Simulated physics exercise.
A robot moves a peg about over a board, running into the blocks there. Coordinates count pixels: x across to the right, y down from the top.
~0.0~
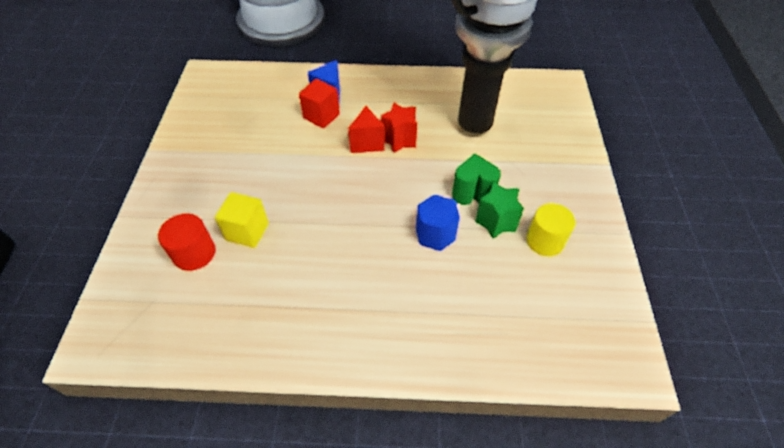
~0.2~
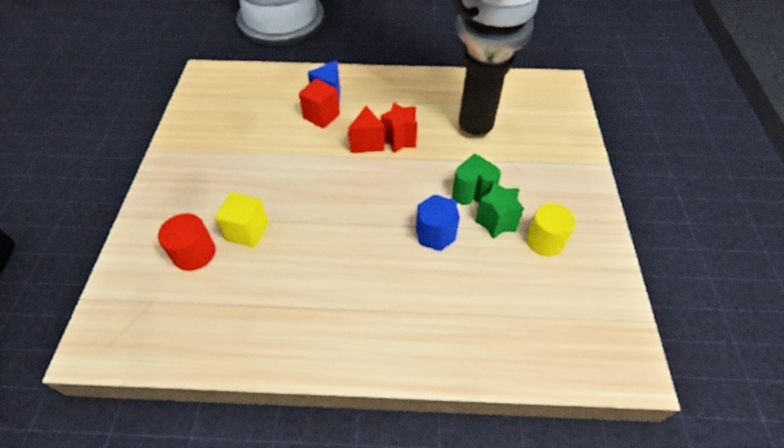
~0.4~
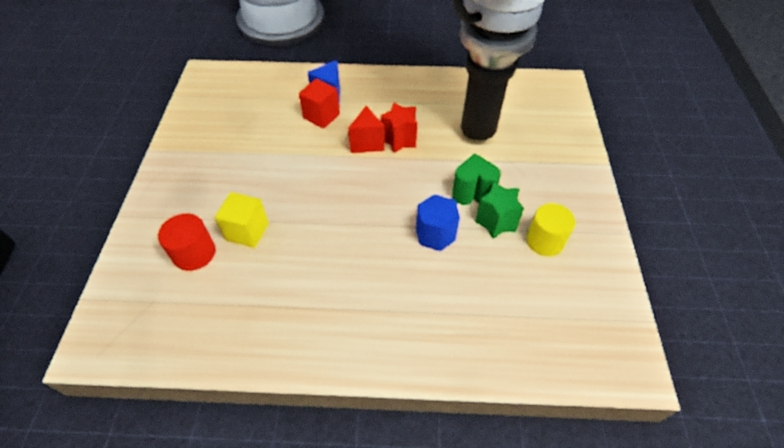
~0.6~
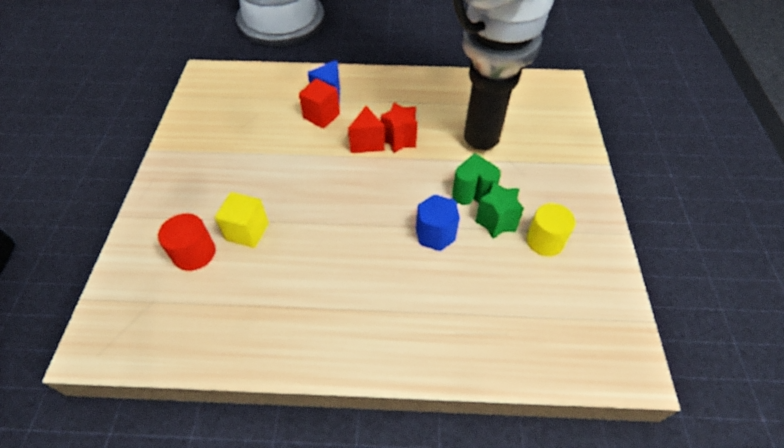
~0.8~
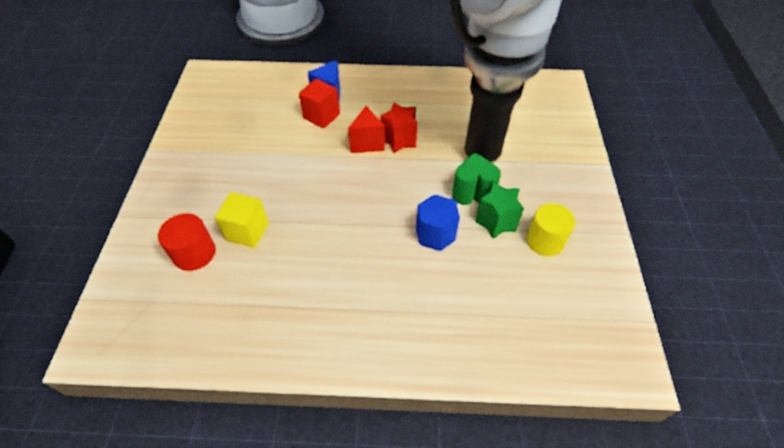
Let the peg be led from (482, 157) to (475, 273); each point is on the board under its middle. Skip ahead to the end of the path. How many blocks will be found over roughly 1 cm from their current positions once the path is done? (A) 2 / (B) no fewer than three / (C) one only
B (no fewer than three)
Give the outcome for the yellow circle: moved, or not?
At the end of the path, it will still be in place.
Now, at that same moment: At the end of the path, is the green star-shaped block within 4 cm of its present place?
My answer is no.
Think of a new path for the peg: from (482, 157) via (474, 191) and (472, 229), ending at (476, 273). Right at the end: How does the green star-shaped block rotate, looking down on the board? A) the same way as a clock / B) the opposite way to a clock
My pick is B.
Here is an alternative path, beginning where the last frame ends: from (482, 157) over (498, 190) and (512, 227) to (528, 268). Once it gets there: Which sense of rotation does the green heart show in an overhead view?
The turn is clockwise.
The first path, step by step. One third of the way, peg at (482, 185); blue hexagon at (435, 214); green heart at (472, 193), turned 15° anticlockwise; green star-shaped block at (511, 215), turned 35° anticlockwise.
Two thirds of the way, peg at (480, 225); blue hexagon at (418, 231), turned 70° clockwise; green heart at (465, 237); green star-shaped block at (517, 234), turned 120° anticlockwise.
At the end, peg at (477, 267); blue hexagon at (418, 232), turned 75° clockwise; green heart at (453, 279), turned 15° clockwise; green star-shaped block at (523, 249), turned 175° anticlockwise; yellow circle still.
